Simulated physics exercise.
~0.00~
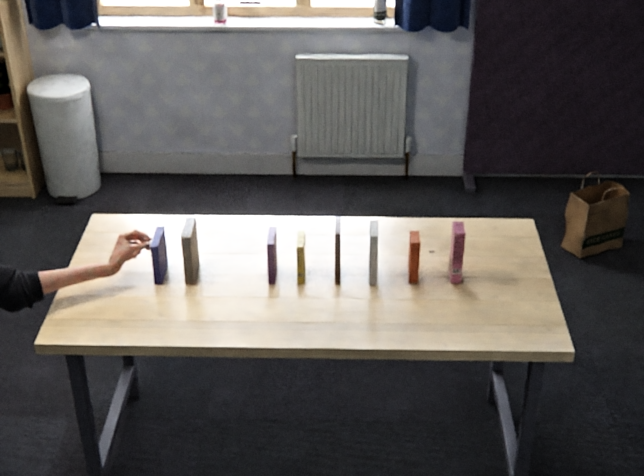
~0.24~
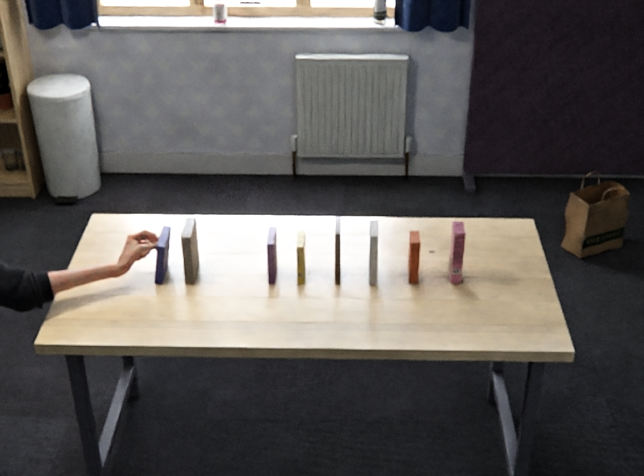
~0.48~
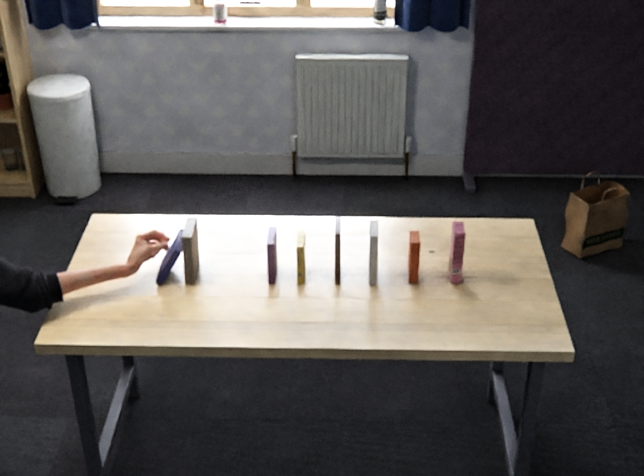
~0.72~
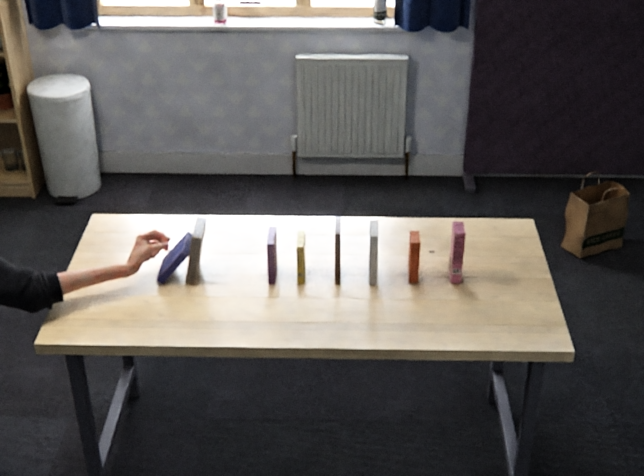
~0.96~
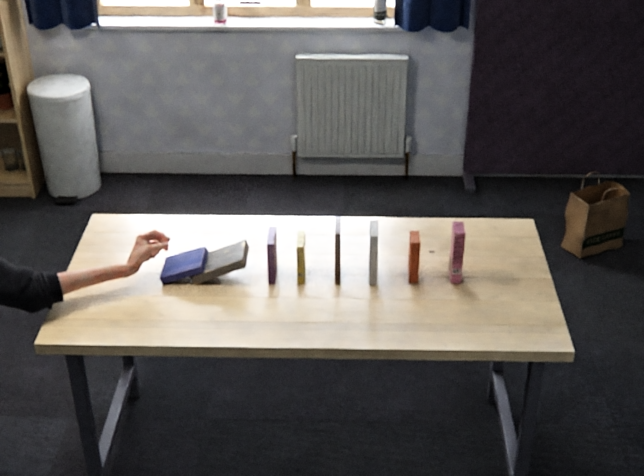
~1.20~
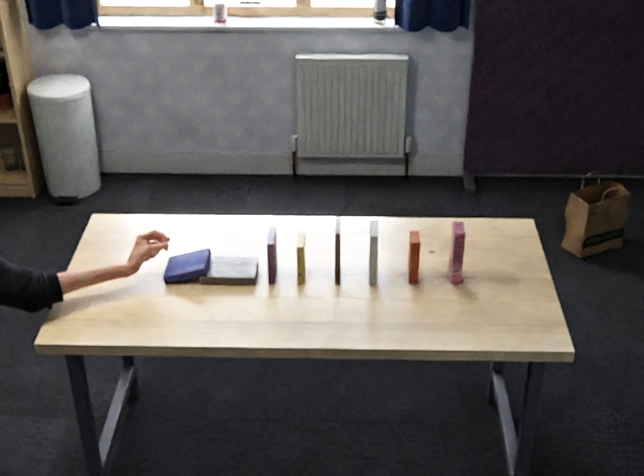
In this clip, a hand at the left of a wooden table tips a blue board rightward into a grey board, and both topple. The grey board ends flat just short of the still-upright purple board, with the blue board resting partly on it and the other pieces standing.
